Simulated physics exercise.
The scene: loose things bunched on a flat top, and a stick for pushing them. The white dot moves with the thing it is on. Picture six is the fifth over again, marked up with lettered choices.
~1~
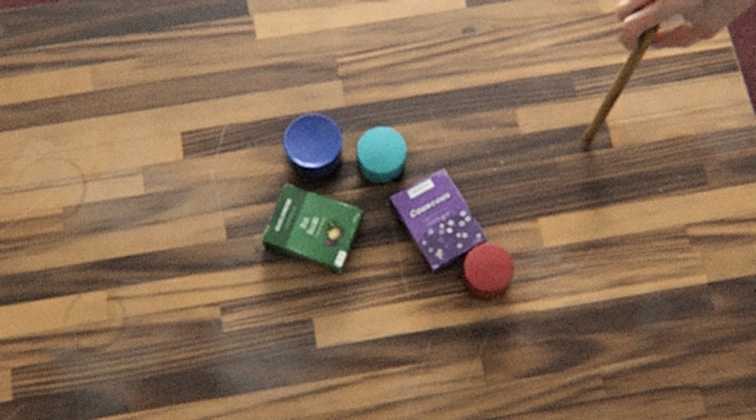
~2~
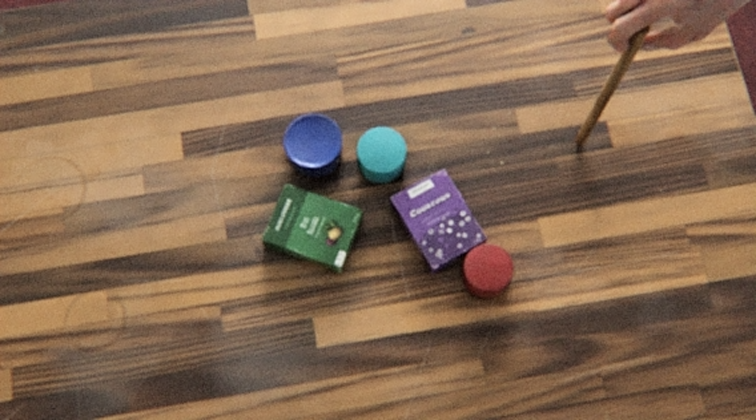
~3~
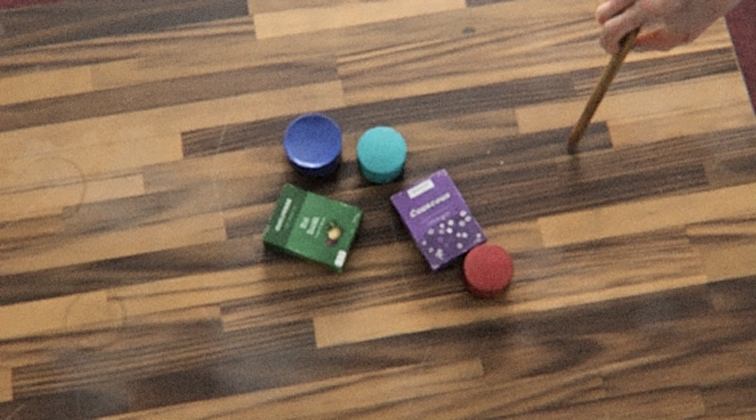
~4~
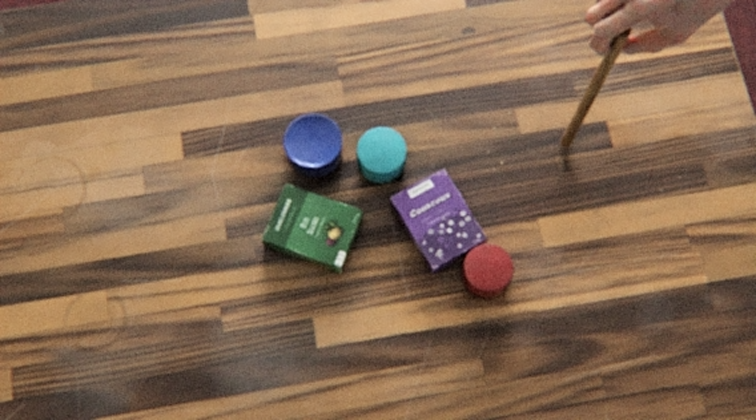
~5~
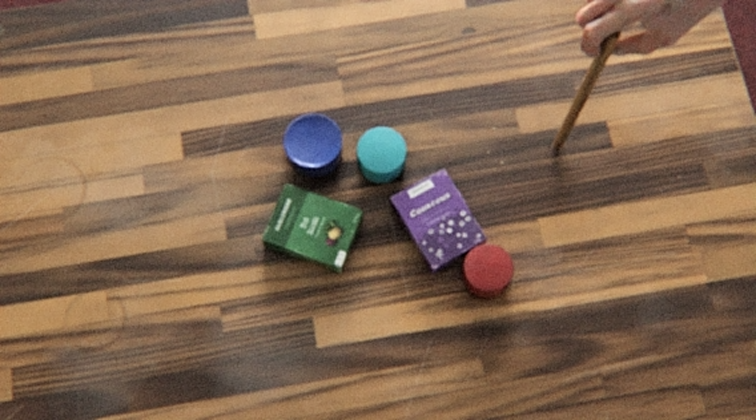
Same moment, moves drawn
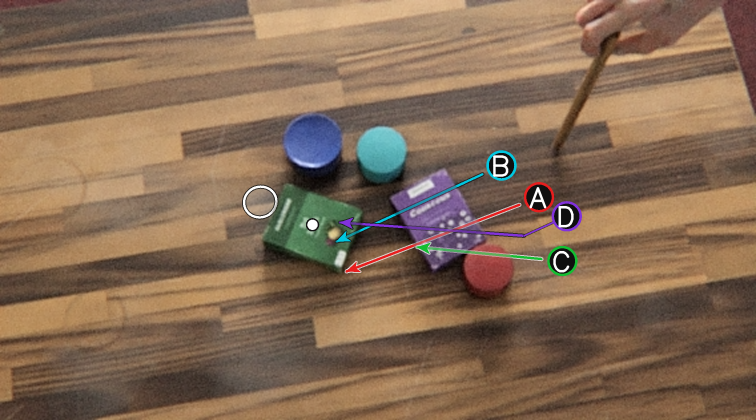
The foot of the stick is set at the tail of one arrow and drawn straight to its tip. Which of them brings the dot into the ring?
Take A.
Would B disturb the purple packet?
Yes.
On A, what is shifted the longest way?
The purple packet goes farthest.
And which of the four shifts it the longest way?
Stroke D.
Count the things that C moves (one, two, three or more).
It moves three or more.
On the copy, A from (519, 205) to (346, 271); B from (482, 174) to (337, 242); C from (542, 259) to (417, 247); D from (524, 236) to (340, 222); the ring at (260, 202); the white dot at (312, 225).
On A. First, foot of the stick (458, 229); green packet (313, 228); purple packet (418, 224).
Then, foot of the stick (395, 253); green packet (288, 220); purple packet (364, 228).
Finally, foot of the stick (346, 272); green packet (258, 204); purple packet (325, 237); the dot on the green packet is in the ring.
By contrast, B leaves the dotted thing at (288, 229); C leaves the dotted thing at (313, 228); D leaves the dotted thing at (228, 229).
